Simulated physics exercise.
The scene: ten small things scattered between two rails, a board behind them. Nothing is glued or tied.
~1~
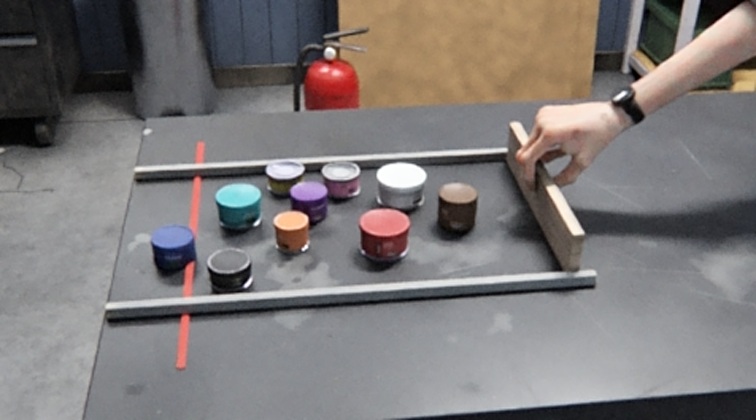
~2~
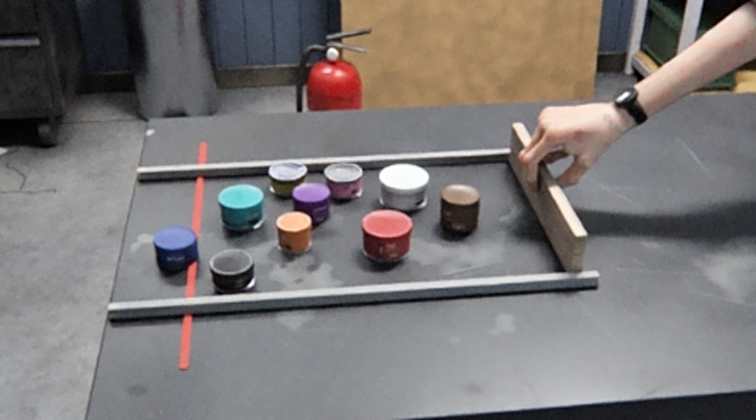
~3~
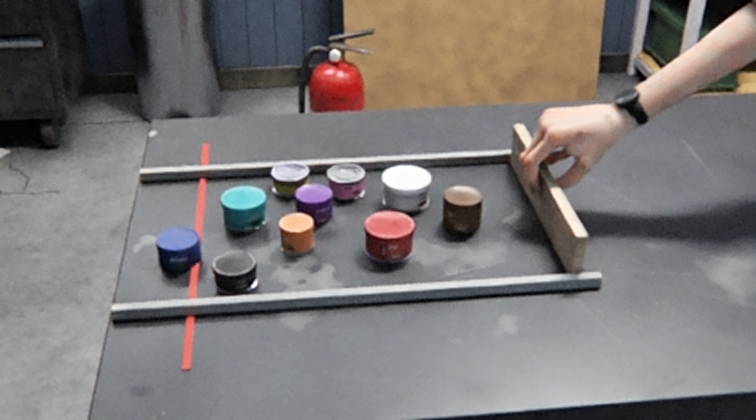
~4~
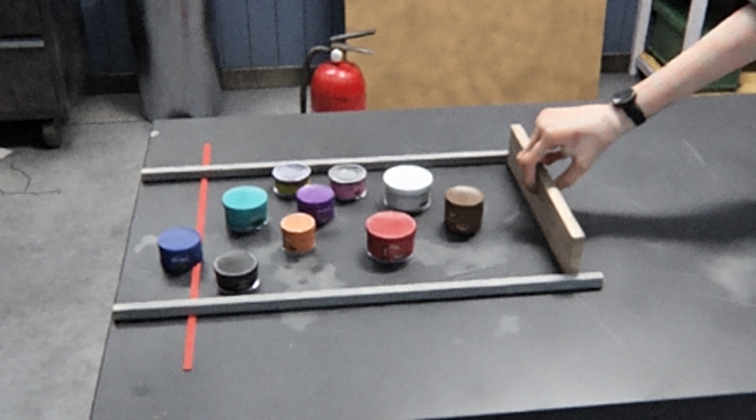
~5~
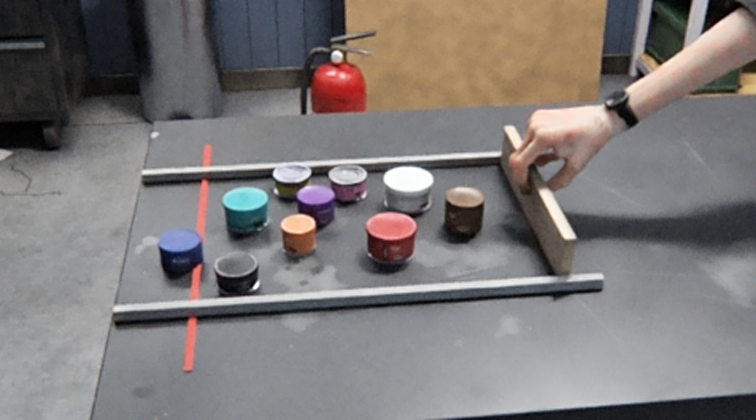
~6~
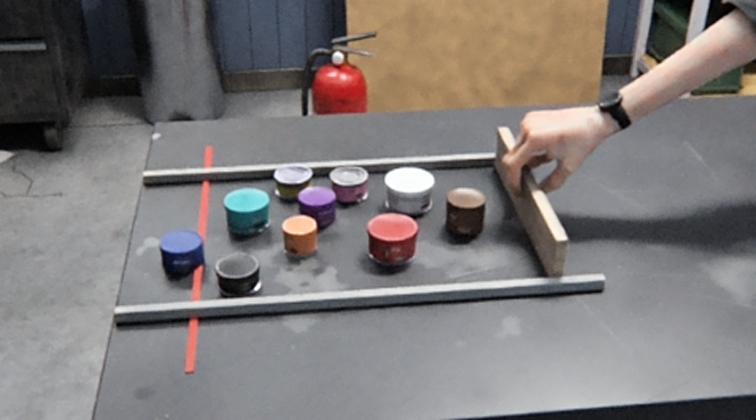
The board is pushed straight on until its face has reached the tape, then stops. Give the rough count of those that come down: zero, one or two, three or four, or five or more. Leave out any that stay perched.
Here the number that fall off is one or two.
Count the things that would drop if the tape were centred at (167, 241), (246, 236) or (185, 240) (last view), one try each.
Down on the floor: 5, 0 and 3.
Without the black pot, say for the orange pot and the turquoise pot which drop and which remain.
The orange pot does not fall, the turquoise pot is lost.
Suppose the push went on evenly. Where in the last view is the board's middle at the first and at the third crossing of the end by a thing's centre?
About (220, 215), then (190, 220).
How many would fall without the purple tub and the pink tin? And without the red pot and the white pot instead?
Fallen: 0, and 0 in the other try.
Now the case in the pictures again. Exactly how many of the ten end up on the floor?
The count is 2.
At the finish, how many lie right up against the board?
In contact: 5.
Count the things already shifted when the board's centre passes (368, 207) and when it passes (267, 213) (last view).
By then 6, and 10.
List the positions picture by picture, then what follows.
The first picture shows blue tub (174, 247); black pot (230, 271); turquoise pot (239, 207); board (541, 193); tape (193, 234).
The second picture shows black pot (232, 271); orange pot (294, 234).
The third picture shows turquoise pot (244, 209); board (544, 195).
The fourth picture shows blue tub (181, 249); brown tub (464, 210).
The fifth picture shows black pot (237, 274); purple tub (316, 206).
The sixth picture shows blue tub (182, 252); black pot (238, 275); turquoise pot (247, 212); board (528, 198); tape (201, 238).
Soon after, none off yet; blue tub at rest near (182, 252); black pot at rest near (238, 275); turquoise pot at rest near (247, 212).
Then, none off yet; blue tub at rest near (182, 252); black pot at rest near (238, 275); turquoise pot moved about its own width near (214, 215).
By the end, the number that fall off is one or two; fallen, turquoise pot and blue tub.
